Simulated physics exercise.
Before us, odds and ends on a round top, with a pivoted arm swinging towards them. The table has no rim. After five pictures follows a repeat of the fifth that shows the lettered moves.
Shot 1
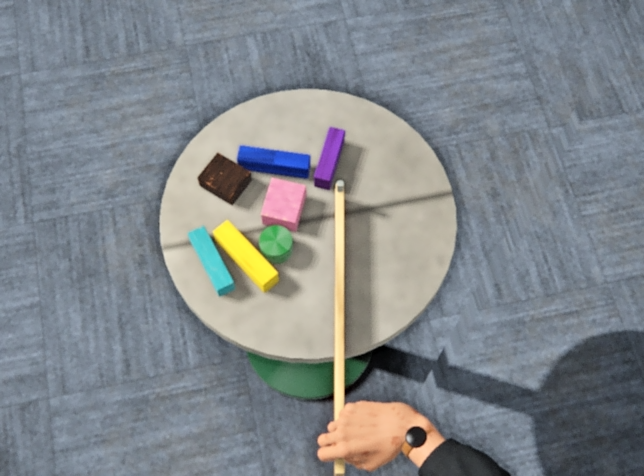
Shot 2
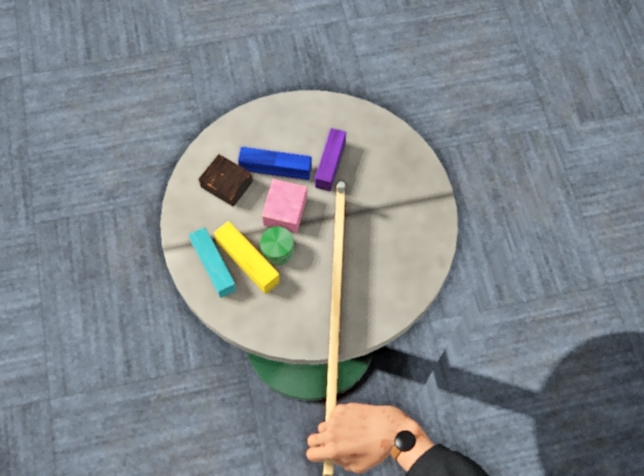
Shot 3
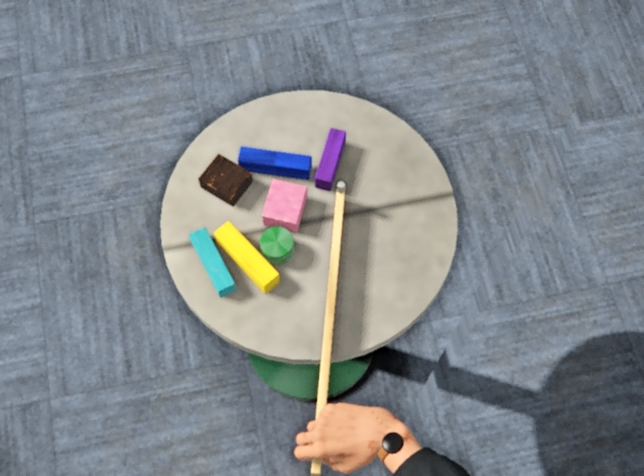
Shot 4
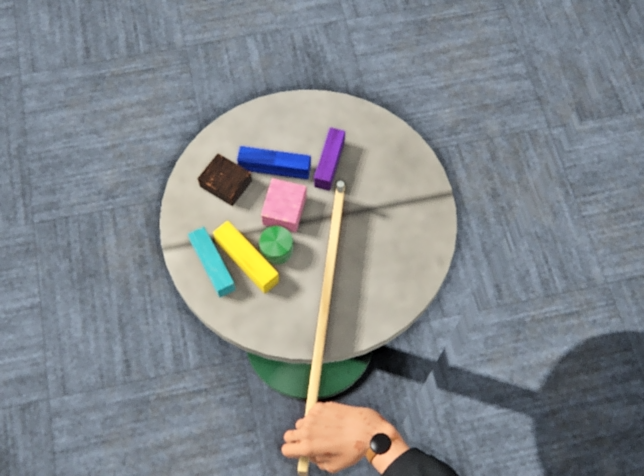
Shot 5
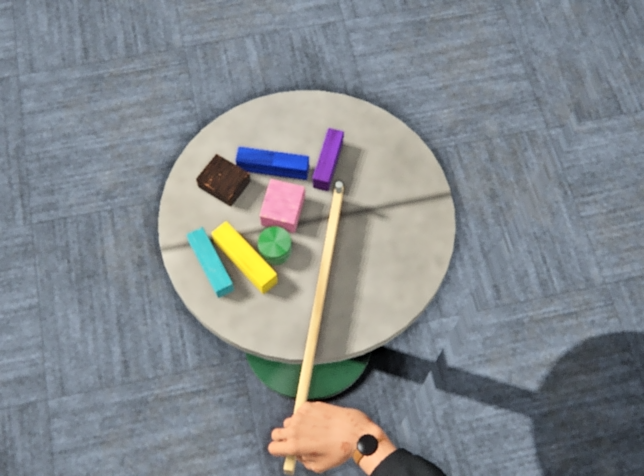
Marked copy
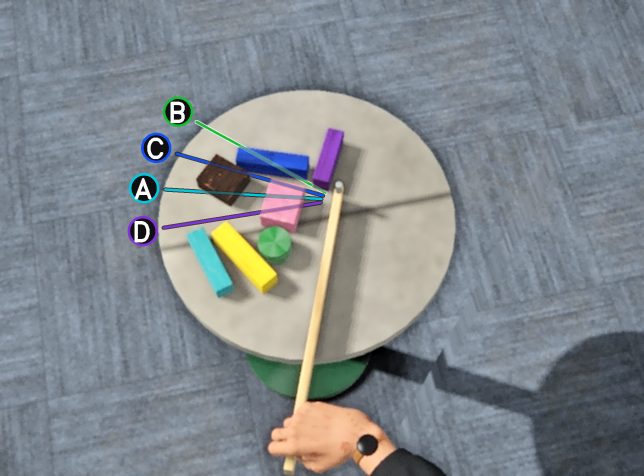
A hand swings the near end of a thin wooden arm slowly leftward over a round grey table, its far tip staying near the middle, while the colourful blocks and the green tin on the left remain still.
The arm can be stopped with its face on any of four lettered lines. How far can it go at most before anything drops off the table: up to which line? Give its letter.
At D, and not beyond.
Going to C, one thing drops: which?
The turquoise bar.
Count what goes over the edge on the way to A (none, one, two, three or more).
In all, one.
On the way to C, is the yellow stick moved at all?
Yes.
On the copy, A at (243, 194); B at (260, 157); C at (249, 174); D at (243, 215).
On D. First, arm (284, 259); yellow stick (239, 254); turquoise bar (210, 263).
Then, arm (258, 230); turquoise bar (186, 234); yellow stick (209, 217).
Finally, arm (249, 205); turquoise bar (172, 191); yellow stick (194, 185); nothing has fallen.
By contrast, A drops the turquoise bar; B drops the turquoise bar; C drops the turquoise bar.
